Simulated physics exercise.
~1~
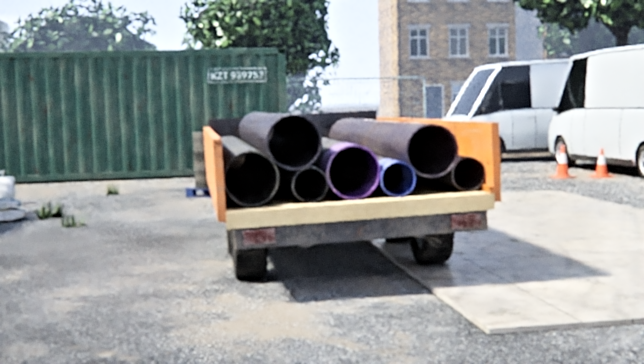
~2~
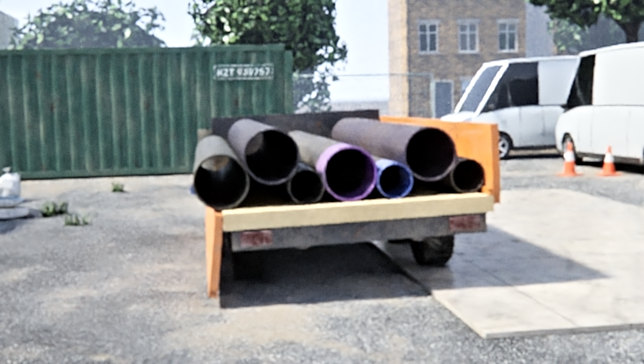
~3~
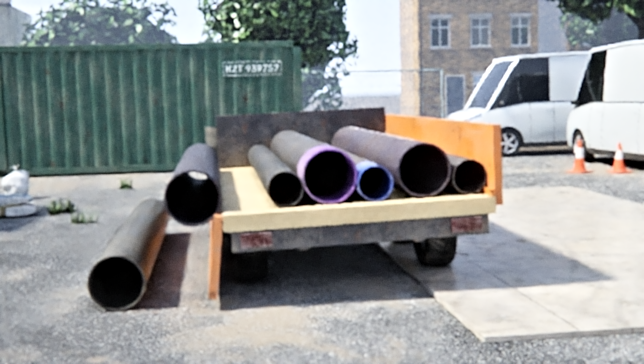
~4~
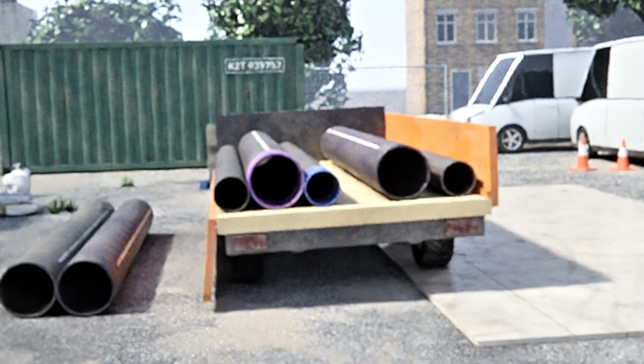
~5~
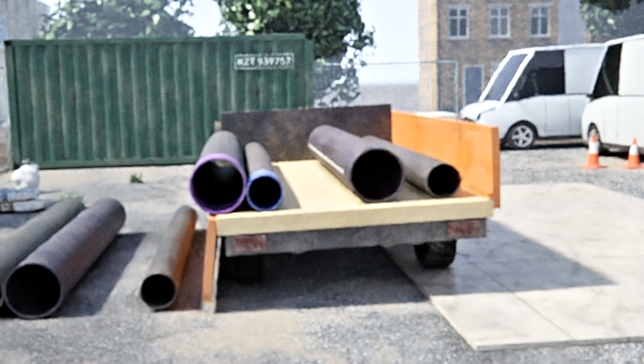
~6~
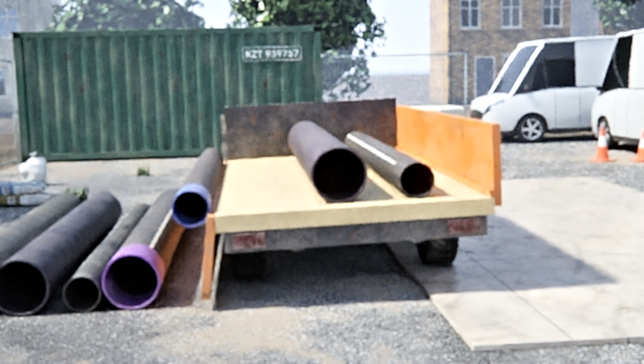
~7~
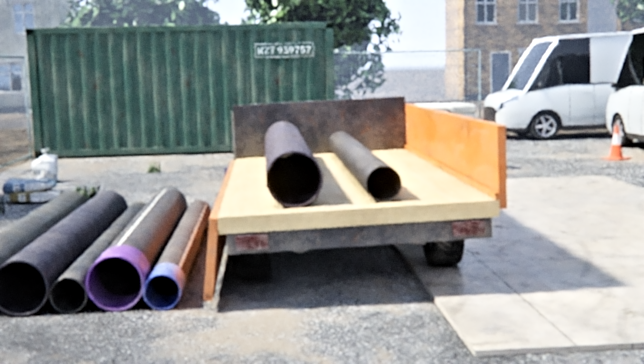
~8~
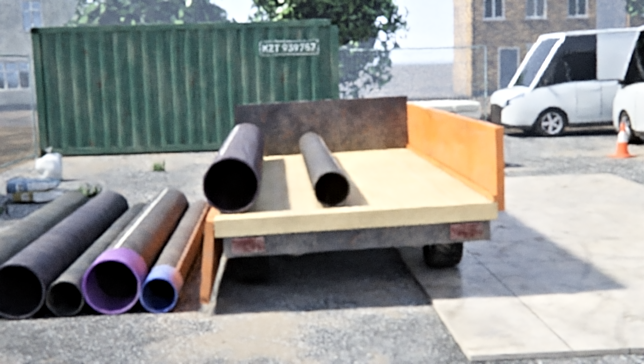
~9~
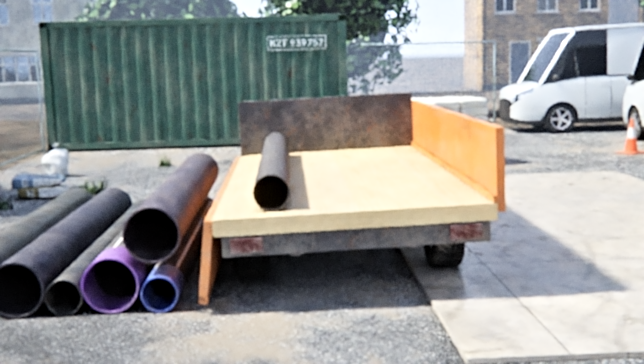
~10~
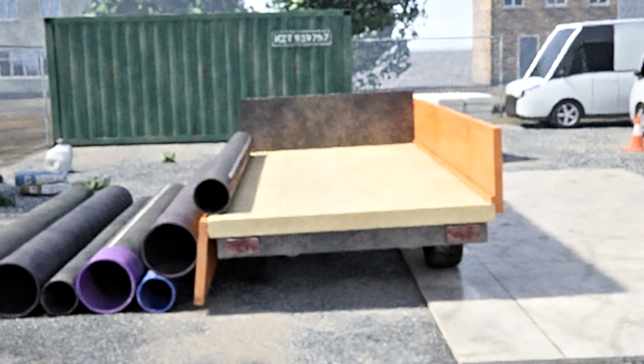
In a gravel yard with a green container and white vans behind, the left side of a low trailer drops open and its dark, purple and blue pipes roll off leftward in turn, piling on the ground until the last one reaches the left edge of the emptied deck.
